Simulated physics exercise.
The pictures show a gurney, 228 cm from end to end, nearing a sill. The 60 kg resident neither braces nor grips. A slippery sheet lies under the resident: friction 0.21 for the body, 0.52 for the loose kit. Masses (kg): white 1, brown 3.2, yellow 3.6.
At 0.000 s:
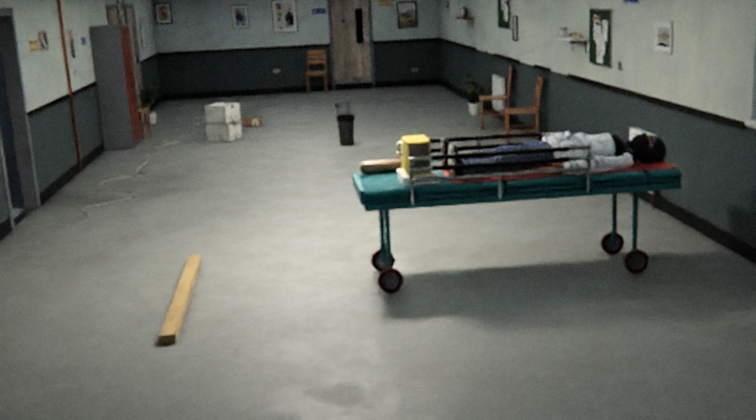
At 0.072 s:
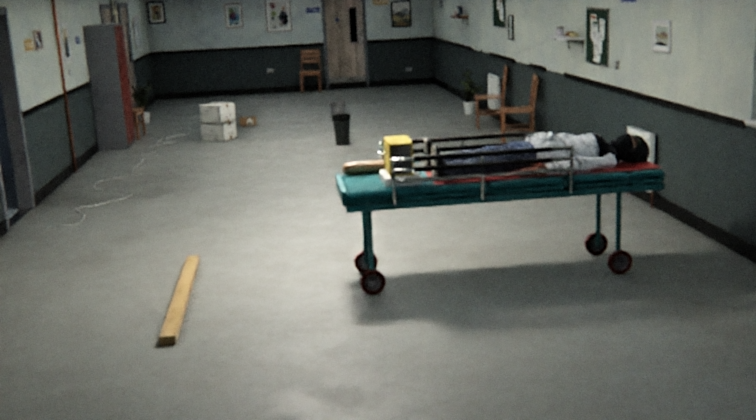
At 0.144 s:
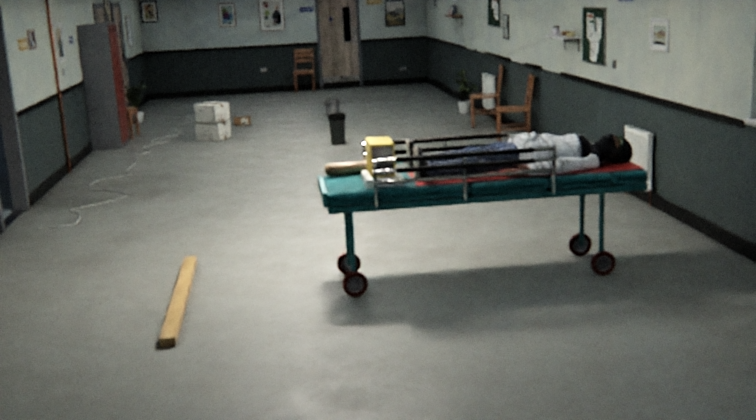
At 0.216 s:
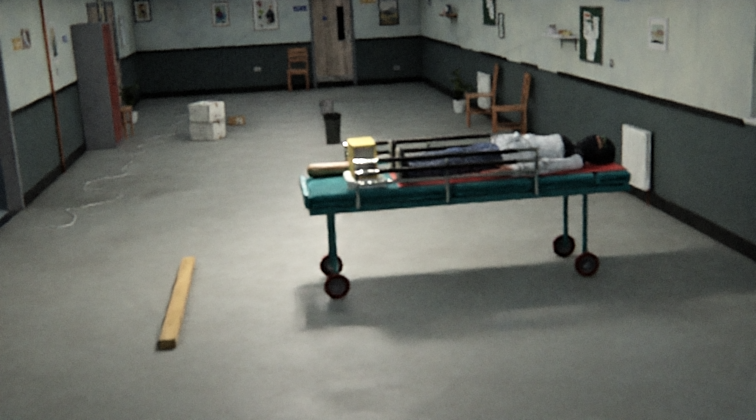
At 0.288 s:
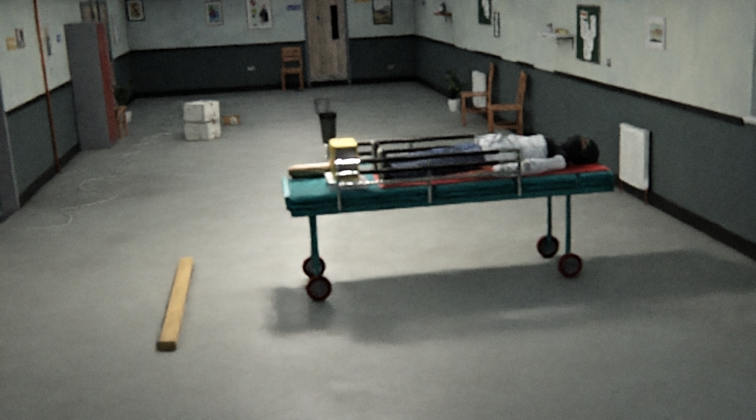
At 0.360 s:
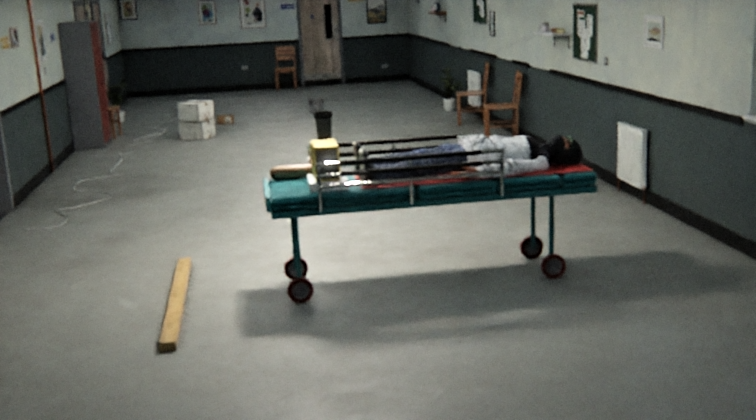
A person in a white top lay on a teal gurney with a yellow monitor at its left end as it rolled steadily left across the gray floor of a long room, toward a wooden plank.
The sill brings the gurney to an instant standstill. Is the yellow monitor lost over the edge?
In the end the yellow monitor comes off.
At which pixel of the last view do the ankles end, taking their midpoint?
Near (165, 190).
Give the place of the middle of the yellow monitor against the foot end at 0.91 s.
Some 20 cm short of it.
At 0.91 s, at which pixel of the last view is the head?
At about (435, 162).
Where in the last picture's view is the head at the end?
Around (372, 167).
Contact comes at 0.76 s.
After 0.91 s the yellow monitor is 22 cm short of the foot end, tilted 0°, near (187, 170) in the last picture's view; the left ankle 50 cm short of the foot end.
After 1.16 s the yellow monitor is 0 cm short of the foot end, tilted 0°, near (154, 173) in the last picture's view.
After 1.46 s the yellow monitor is 25 cm past the foot end, tilted 60°, near (121, 205) in the last picture's view.
At rest, 3.4 s, white folder drops off; brown gas bottle drops off; yellow monitor drops off; left ankle stops short of the foot end.
